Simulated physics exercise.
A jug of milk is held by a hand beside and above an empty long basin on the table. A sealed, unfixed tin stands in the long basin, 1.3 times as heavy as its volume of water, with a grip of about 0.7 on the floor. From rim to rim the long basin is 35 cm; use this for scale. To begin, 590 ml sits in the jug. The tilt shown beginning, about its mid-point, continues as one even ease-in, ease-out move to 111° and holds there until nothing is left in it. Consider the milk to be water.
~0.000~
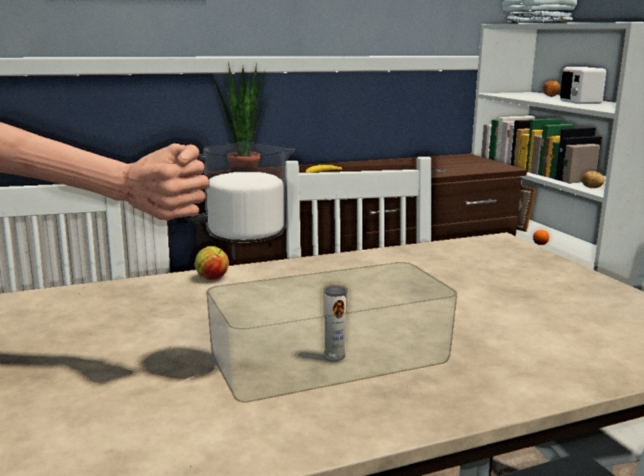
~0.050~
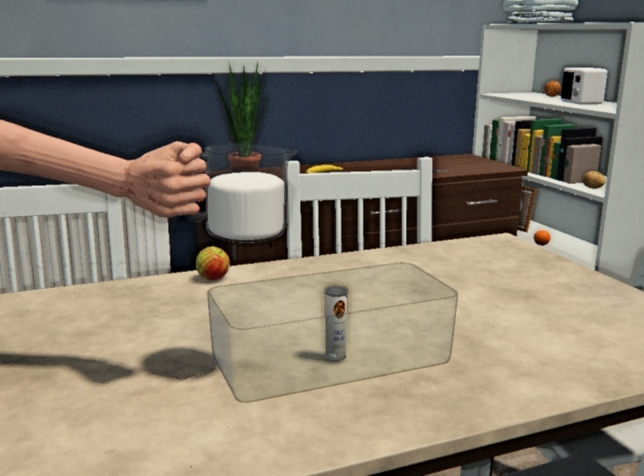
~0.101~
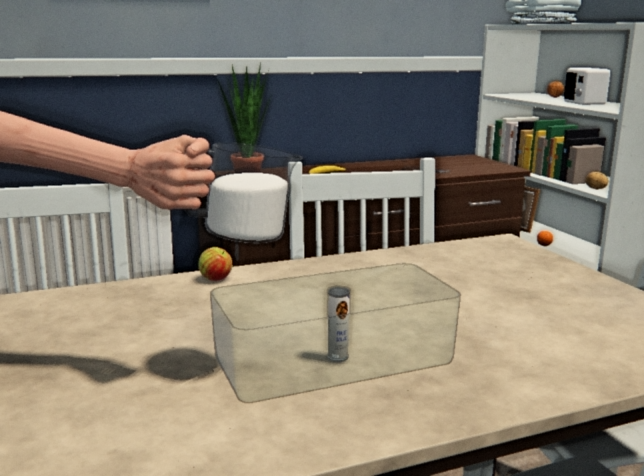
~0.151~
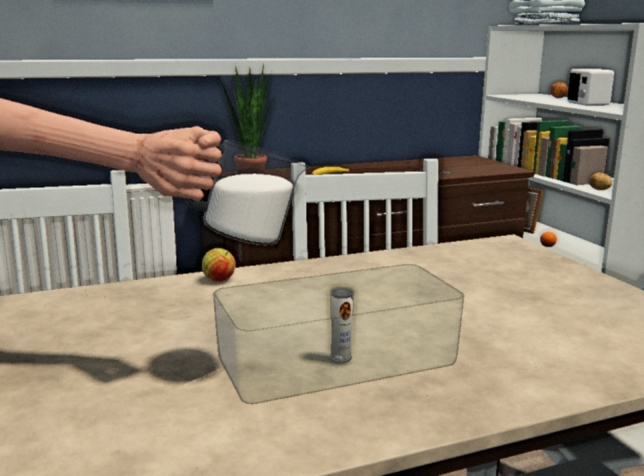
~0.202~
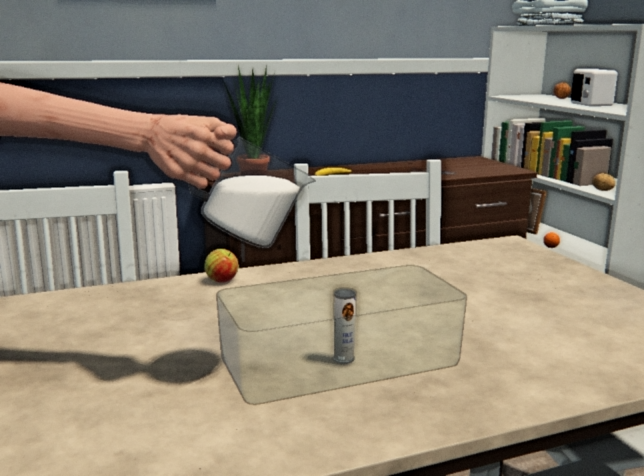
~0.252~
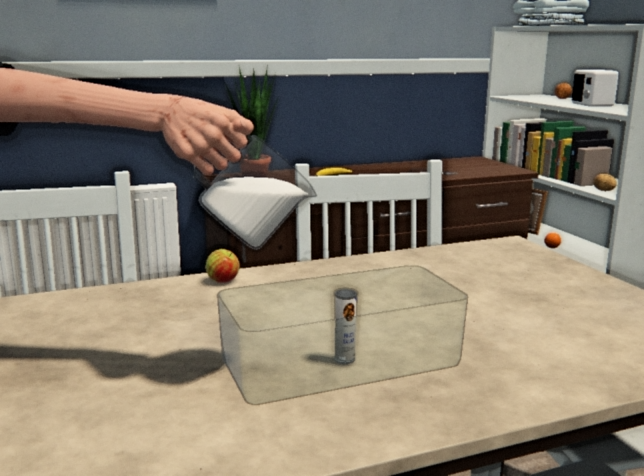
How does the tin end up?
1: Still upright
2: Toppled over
(2) Toppled over.
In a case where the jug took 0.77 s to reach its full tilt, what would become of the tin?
With that tilt, the tin tips.
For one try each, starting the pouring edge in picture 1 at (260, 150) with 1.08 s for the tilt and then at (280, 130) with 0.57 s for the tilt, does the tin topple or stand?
The tin stays vertical the first time and stays vertical the second time.
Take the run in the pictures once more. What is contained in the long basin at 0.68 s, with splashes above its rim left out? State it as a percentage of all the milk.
I reckon close to 74 per cent.
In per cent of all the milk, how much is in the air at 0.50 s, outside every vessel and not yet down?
36 per cent.
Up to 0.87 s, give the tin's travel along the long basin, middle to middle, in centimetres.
About 8 cm.
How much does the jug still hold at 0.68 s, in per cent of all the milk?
12 %.
By 0.50 s the tilt is 106° and 54 per cent is still to pour; the tin stands where it began.
By 0.68 s the tilt is 111° and 11 per cent is still to pour; the tin stands 3 cm from where it began.
By 0.87 s the tilt is 111° and 1 per cent is still to pour; the tin leans 49°.
By 1.08 s the tilt is 111° and 0 per cent is still to pour; the tin lies on its side.
At rest the tin lies on its side.
